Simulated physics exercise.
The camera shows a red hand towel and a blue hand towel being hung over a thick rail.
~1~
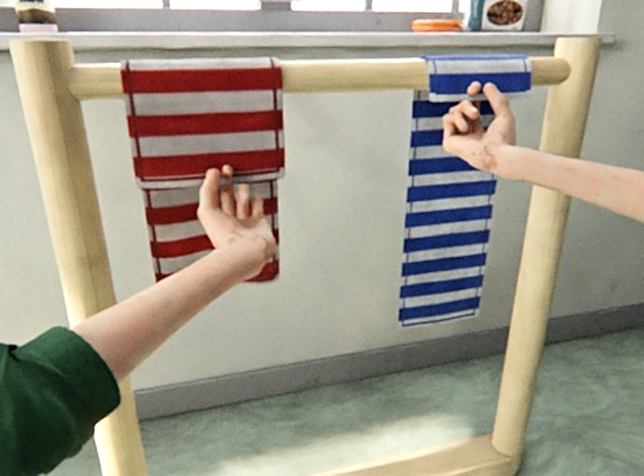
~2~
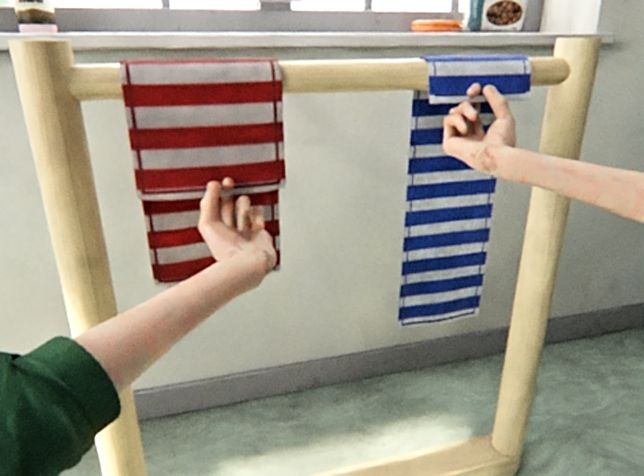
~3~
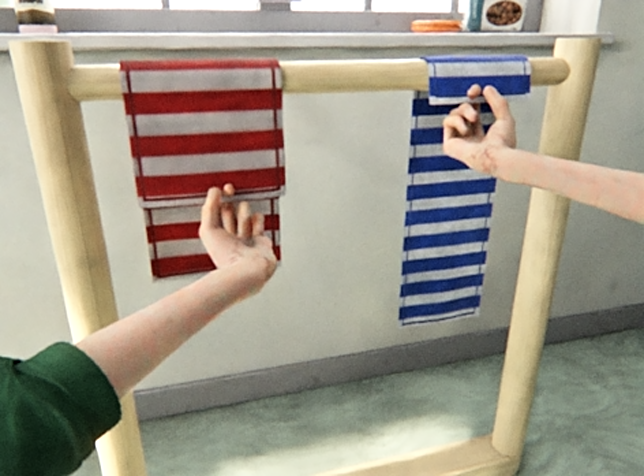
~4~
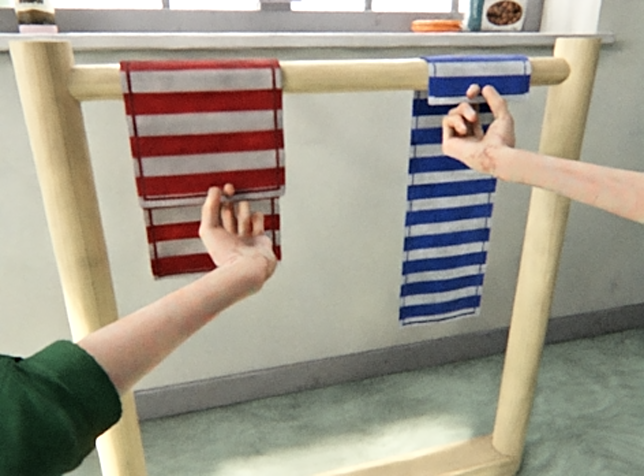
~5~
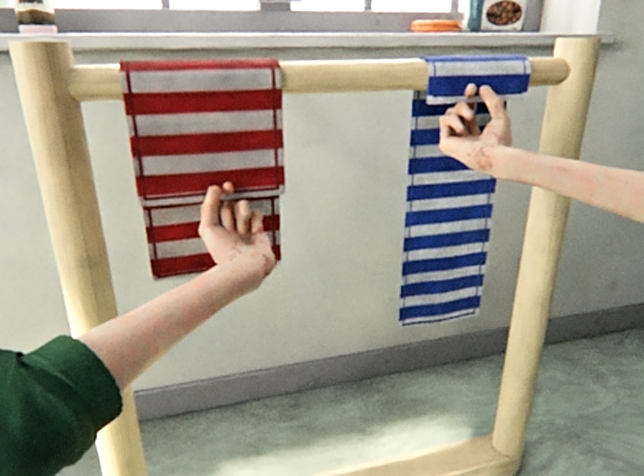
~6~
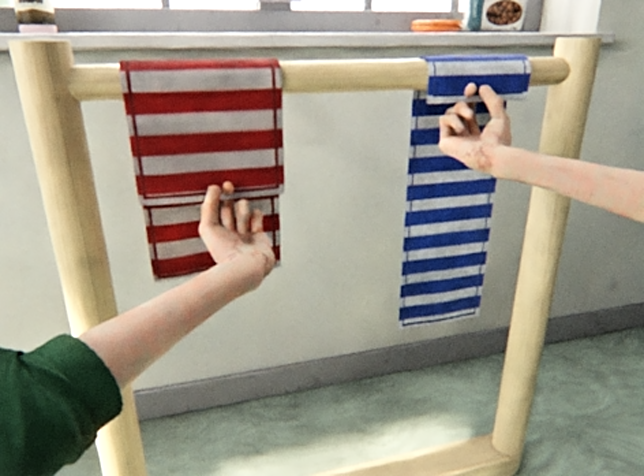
A red striped cloth draped over a thick wooden rail is drawn slightly downward in front by a hand from the left, its front flap lengthening over the back. It then stays nearly still, while another hand at right holds the short front flap of a blue striped cloth, which barely moves.
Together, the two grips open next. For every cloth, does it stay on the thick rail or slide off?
In order: The red hand towel most likely stays up; the blue hand towel most likely comes down.
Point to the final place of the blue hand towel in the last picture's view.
Somewhere near (425, 470).
Then, 0.48 s after the last picture, red hand towel still hanging; blue hand towel clear of the rail and dropping near (429, 405).
Then, 0.76 s after the last picture, red hand towel still hanging; blue hand towel in a heap on the floor near (425, 469).
At rest, red hand towel still hanging; blue hand towel in a heap on the floor near (425, 470). The red hand towel keeps its place and the blue hand towel slides off.
